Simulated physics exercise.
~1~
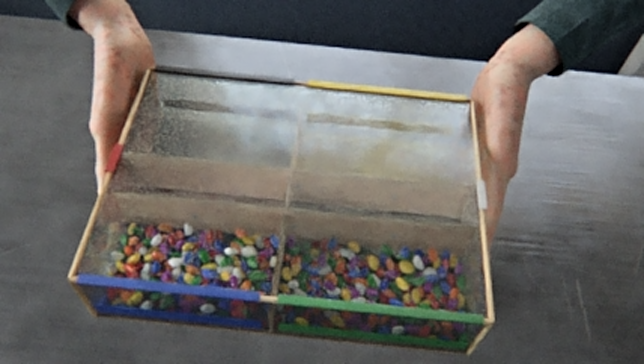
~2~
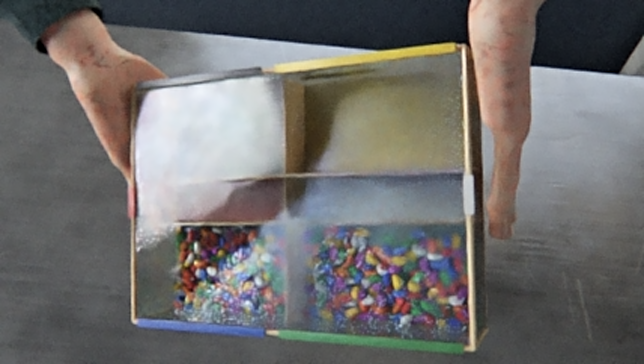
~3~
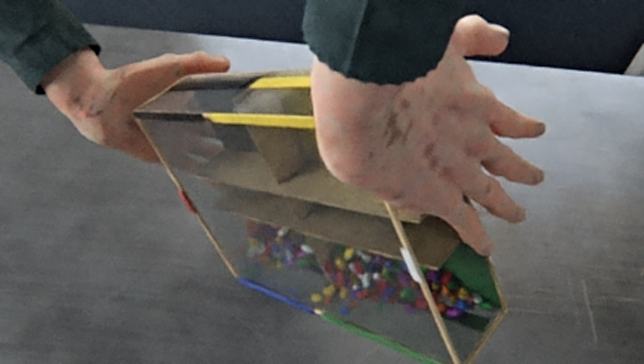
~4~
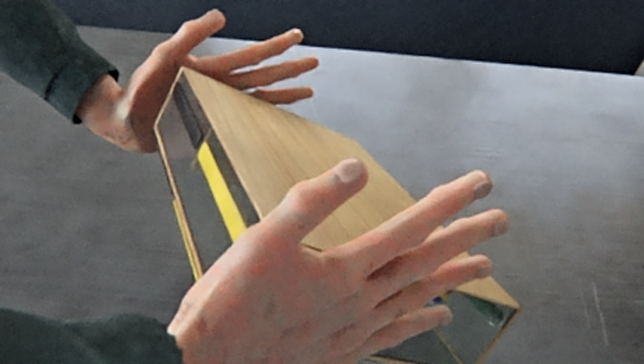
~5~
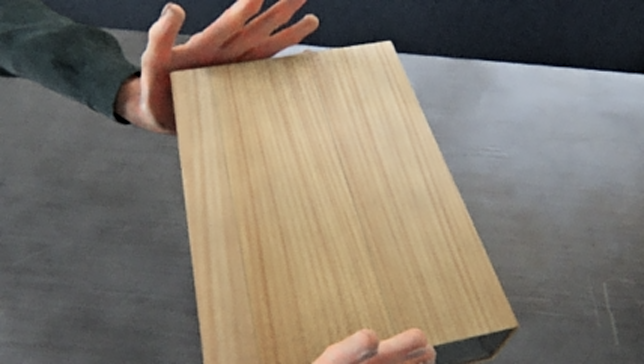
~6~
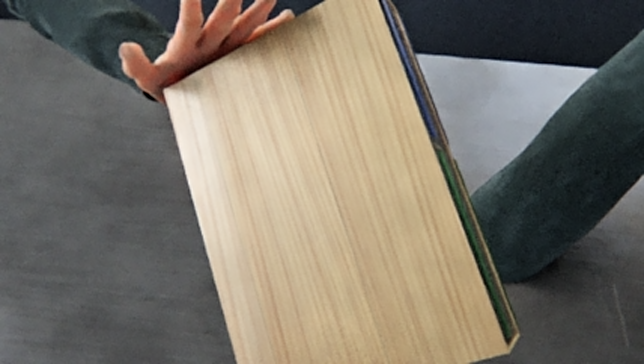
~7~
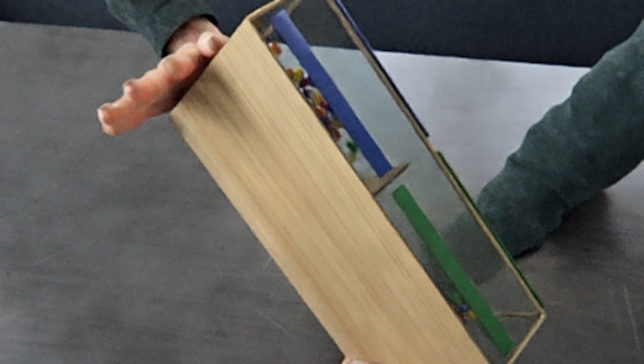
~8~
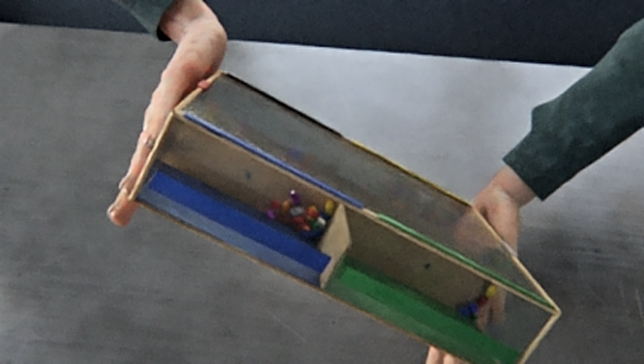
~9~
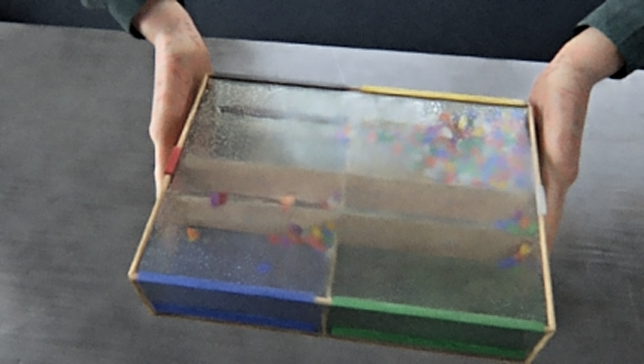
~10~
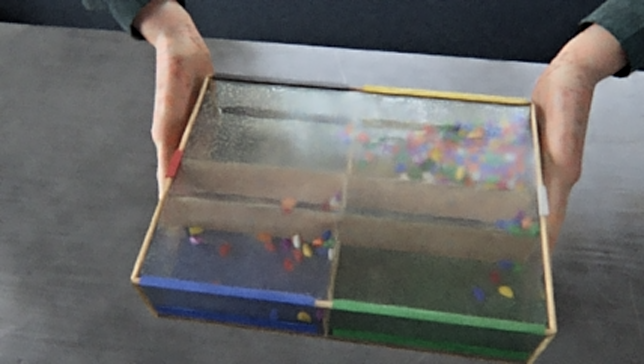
The clip opens with two hands holding a shallow, clear-lidded wooden box over a gray table, its colorful jelly beans gathered in the blue and green compartments nearest the viewer. The hands tip the box up until its clear face is toward the viewer, then keep turning it over. Its plain wooden underside swings into view and hides the beans. The turn continues, bringing the blue and green edge back around with a few beans showing behind it. Finally the box is held lid up again, with most beans in the far right yellow compartment and a few scattered elsewhere, including the blue one.
